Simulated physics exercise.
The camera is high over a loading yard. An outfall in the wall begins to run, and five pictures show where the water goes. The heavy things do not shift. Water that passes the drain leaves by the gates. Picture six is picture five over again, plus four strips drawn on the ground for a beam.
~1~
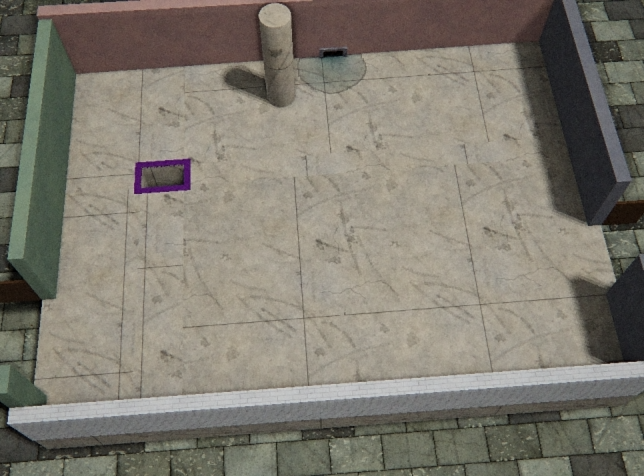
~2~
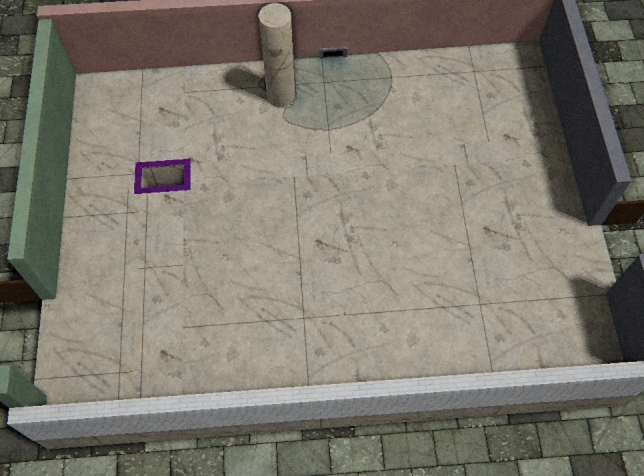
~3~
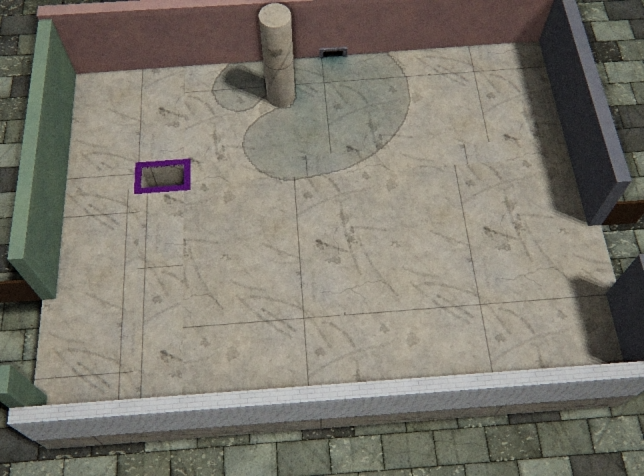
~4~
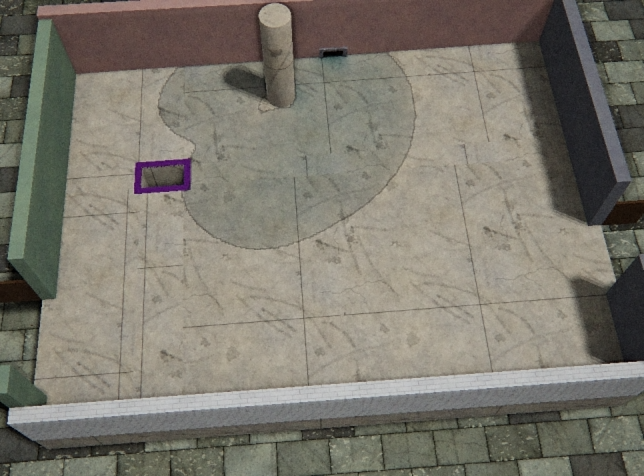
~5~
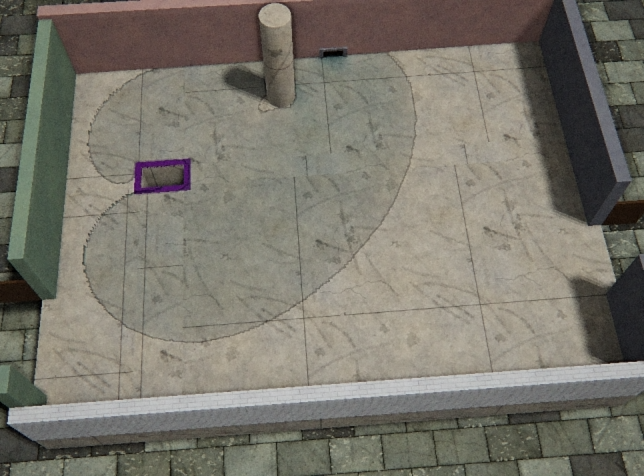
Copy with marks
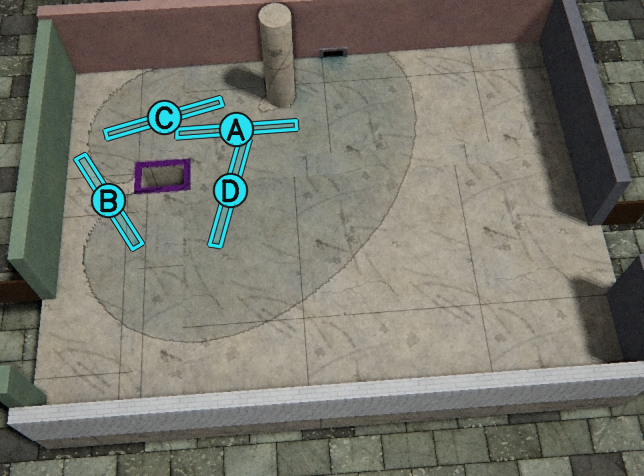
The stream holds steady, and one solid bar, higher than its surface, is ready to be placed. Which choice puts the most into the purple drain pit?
B is best.
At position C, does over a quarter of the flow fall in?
No, it does not.
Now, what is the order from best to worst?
Best to worst: B, C, D, A.
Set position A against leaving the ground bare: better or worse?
It is worse.
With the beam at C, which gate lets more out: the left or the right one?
More leaves on the left.
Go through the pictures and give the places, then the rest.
Outfall at (333, 52); purple drain pit at (163, 176); open gate at (52, 346); open gate at (597, 259); water covers 1 % of the ground and shows as far out as (342, 87); purple drain pit still dry.
Water covers 5 % of the ground and shows as far out as (311, 124); purple drain pit still dry.
Water covers 11 % of the ground and shows as far out as (260, 165); purple drain pit still dry.
Water covers 23 % of the ground and shows as far out as (247, 243); purple drain pit still dry.
Water covers 39 % of the ground and shows as far out as (150, 331); purple drain pit taking water.
On the marked copy, A from (177, 133) to (296, 124); B from (80, 156) to (137, 246); C from (106, 134) to (221, 101); D from (214, 245) to (244, 139).
If A is chosen, about 4 % of the stream runs into the purple drain pit, about 96 % out by the gates.
If B is chosen, about 24 % of the stream runs into the purple drain pit, about 76 % out by the gates.
If C is chosen, about 13 % of the stream runs into the purple drain pit, about 87 % out by the gates.
If D is chosen, about 8 % of the stream runs into the purple drain pit, about 92 % out by the gates.
